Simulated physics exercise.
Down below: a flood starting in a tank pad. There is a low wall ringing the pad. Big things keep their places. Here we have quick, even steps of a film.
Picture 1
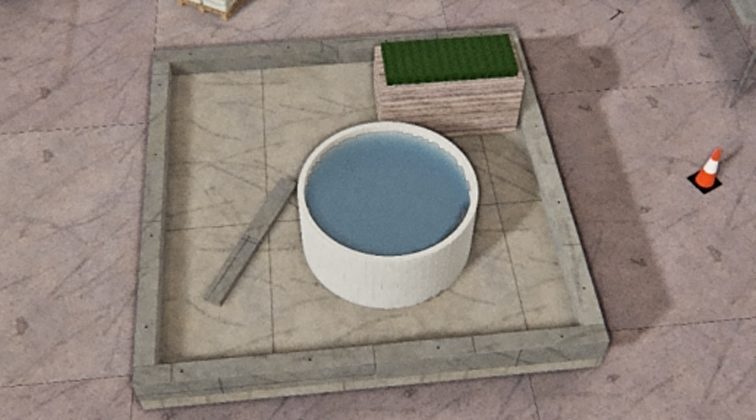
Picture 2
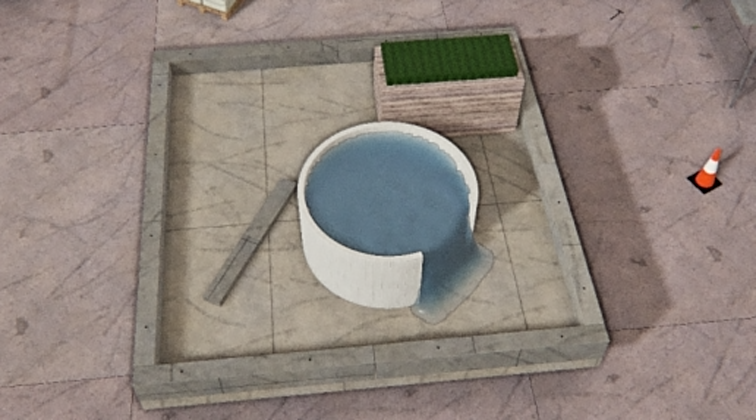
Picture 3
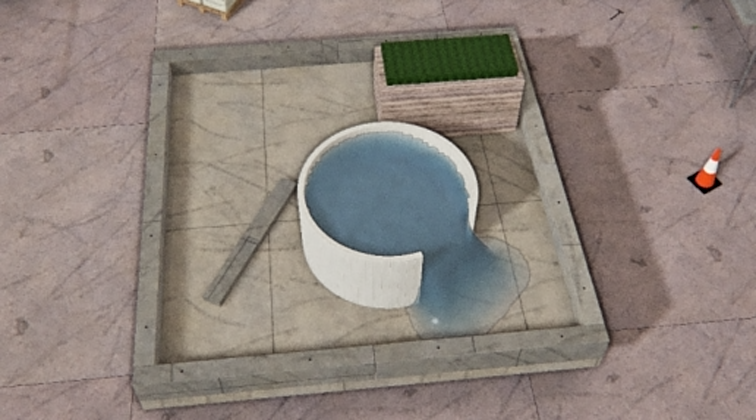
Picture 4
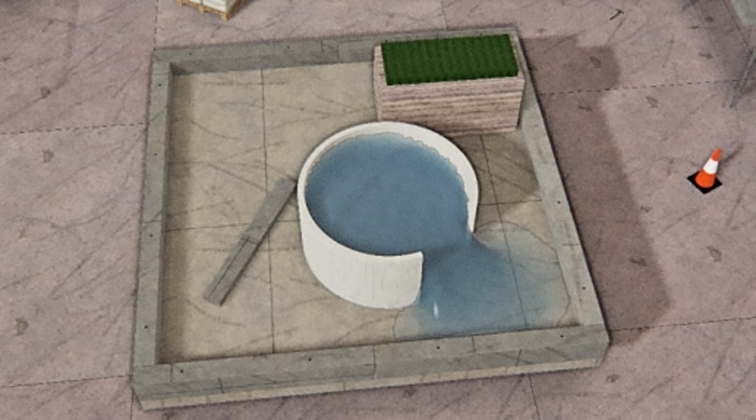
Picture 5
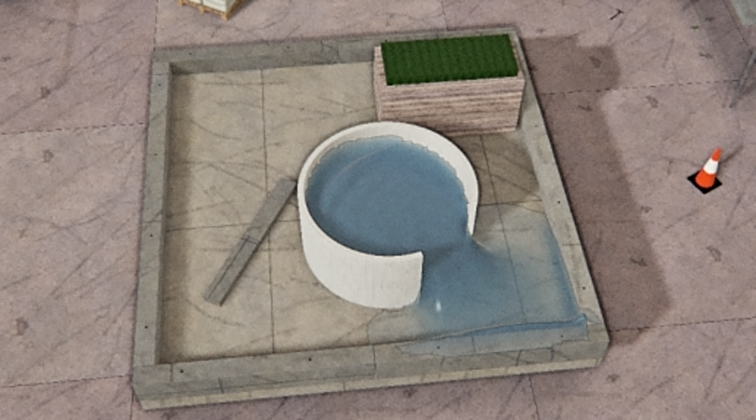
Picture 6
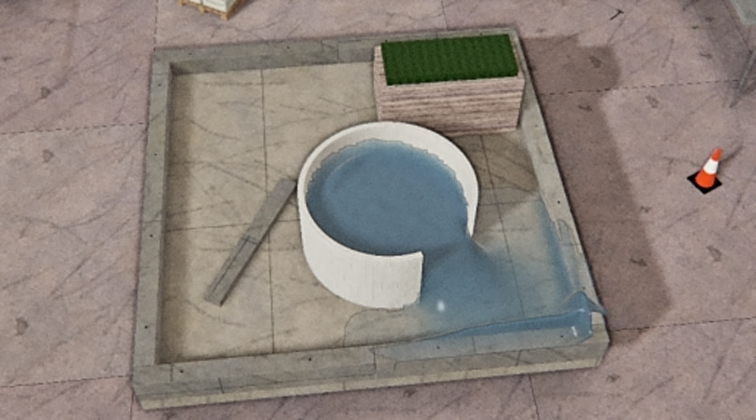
The clip shows a round white pool of water inside a low-walled pad; a gap opens at its lower right, and water pours out, spreading across the floor to the right wall and lower corner as the pool's level drops.
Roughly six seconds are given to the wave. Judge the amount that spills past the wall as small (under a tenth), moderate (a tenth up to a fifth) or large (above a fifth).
It is large.
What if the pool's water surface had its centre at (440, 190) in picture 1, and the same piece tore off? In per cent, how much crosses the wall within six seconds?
Measured share: Close to 32 per cent.
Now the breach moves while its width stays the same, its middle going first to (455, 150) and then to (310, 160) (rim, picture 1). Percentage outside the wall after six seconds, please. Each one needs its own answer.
Around 16 per cent in the first try, around 8 per cent in the second.
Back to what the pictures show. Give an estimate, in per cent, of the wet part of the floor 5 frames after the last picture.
30 %.
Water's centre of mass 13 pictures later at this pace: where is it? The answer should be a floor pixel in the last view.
I'd say near (432, 255).
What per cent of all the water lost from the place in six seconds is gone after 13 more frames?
Roughly 90 percent of it.
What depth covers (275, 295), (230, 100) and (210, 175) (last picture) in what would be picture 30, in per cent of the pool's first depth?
Around 4, 0 and 6 %.
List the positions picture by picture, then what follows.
In the first picture, the round pool at (388, 192) is whole and still.
In the second picture, the front is at (432, 319), out from the gap at (452, 264).
In the third picture, water pours out at (452, 265) and has run to a hidden place.
In the fourth picture, the front is at (565, 290), out from the gap at (452, 267).
In the fifth picture, the front is at a hidden place, out from the gap at (451, 267).
In the sixth picture, the front is at a hidden place, out from the gap at (452, 266).
A moment on, water covers 20 % of the floor; the low wall has let 4 % over.
Next, water covers 25 % of the floor; the low wall has let 8 % over.
Then, water covers 40 % of the floor; the low wall has let 22 % over.
Later, water covers 65 % of the floor; the low wall has let 24 % over.
In the end, water covers 80 % of the floor; the low wall has let 24 % over.
